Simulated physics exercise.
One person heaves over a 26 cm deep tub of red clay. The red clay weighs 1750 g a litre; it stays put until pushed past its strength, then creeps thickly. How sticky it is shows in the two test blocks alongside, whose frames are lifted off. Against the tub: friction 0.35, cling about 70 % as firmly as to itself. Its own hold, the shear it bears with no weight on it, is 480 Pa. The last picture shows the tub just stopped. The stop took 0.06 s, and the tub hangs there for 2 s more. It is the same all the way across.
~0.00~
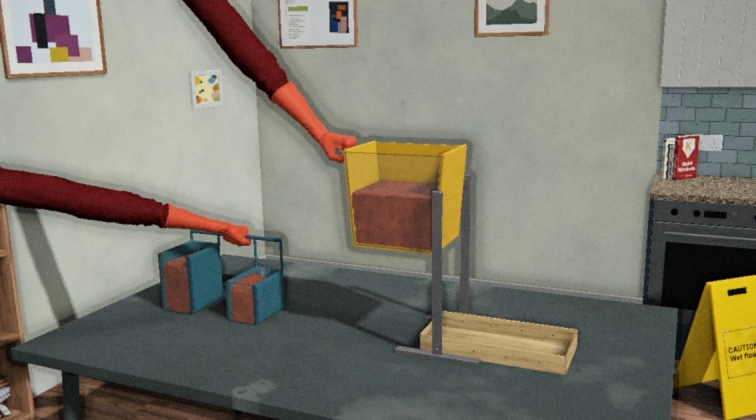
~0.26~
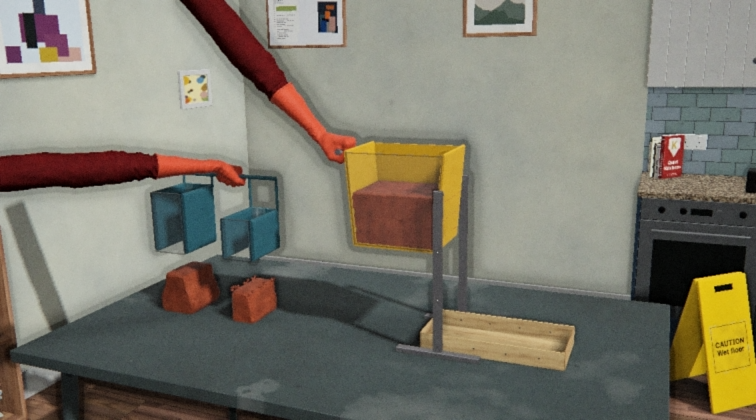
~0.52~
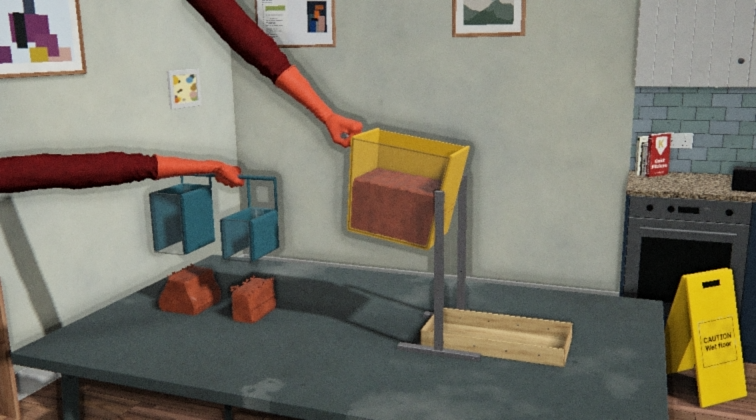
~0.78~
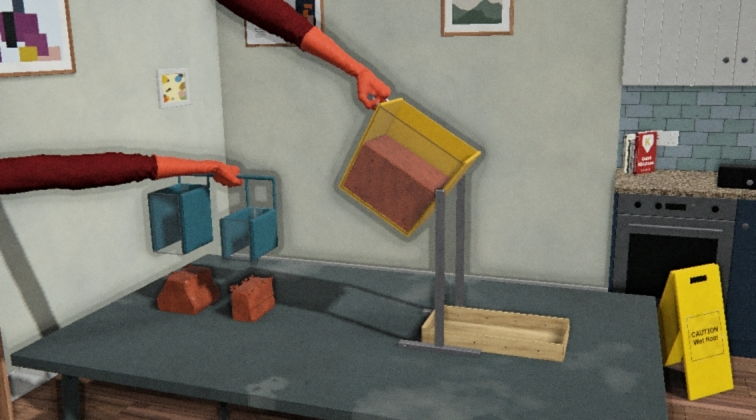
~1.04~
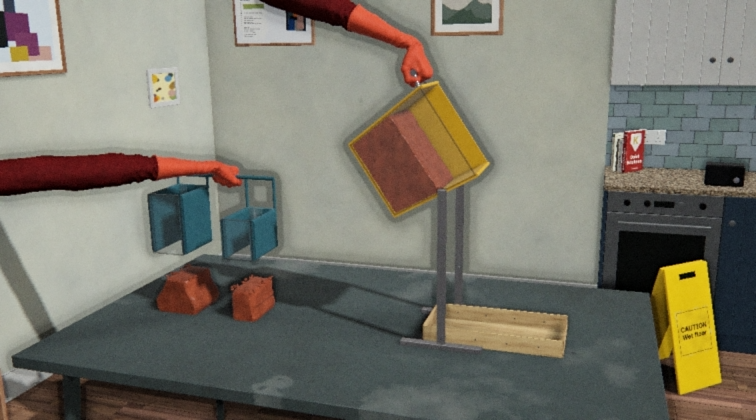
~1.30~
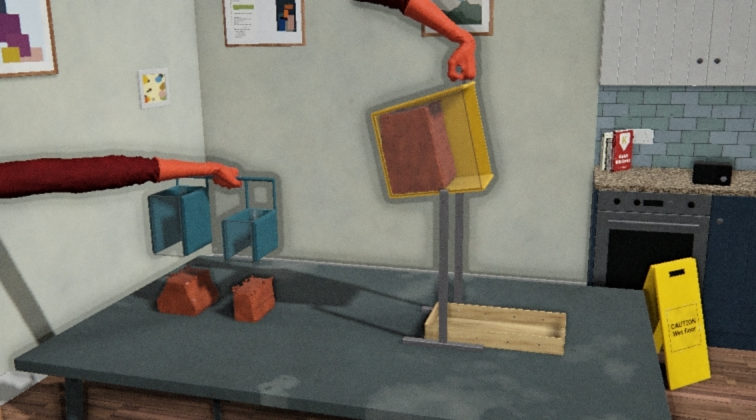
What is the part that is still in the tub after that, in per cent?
Expect roughly 100 %.
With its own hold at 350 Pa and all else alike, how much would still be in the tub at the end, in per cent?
Then about 90 %.
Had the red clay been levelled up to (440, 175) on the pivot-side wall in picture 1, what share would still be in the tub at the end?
Then about 80 %.
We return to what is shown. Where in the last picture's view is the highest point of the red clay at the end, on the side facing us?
Around (414, 134).
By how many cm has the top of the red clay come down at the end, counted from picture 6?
Some 7 cm.
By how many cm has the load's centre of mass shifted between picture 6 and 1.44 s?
Some 3 cm.
By 1.44 s, the tub is at 78 degrees and holds 100 %.
By 1.61 s, the tub is at 78 degrees and holds 100 %.
By 1.78 s, the tub is at 78 degrees and holds 100 %.
By 1.95 s, the tub is at 78 degrees and holds 100 %.
By 3.30 s, at the end, the tub is at 78 degrees and holds 100 %.
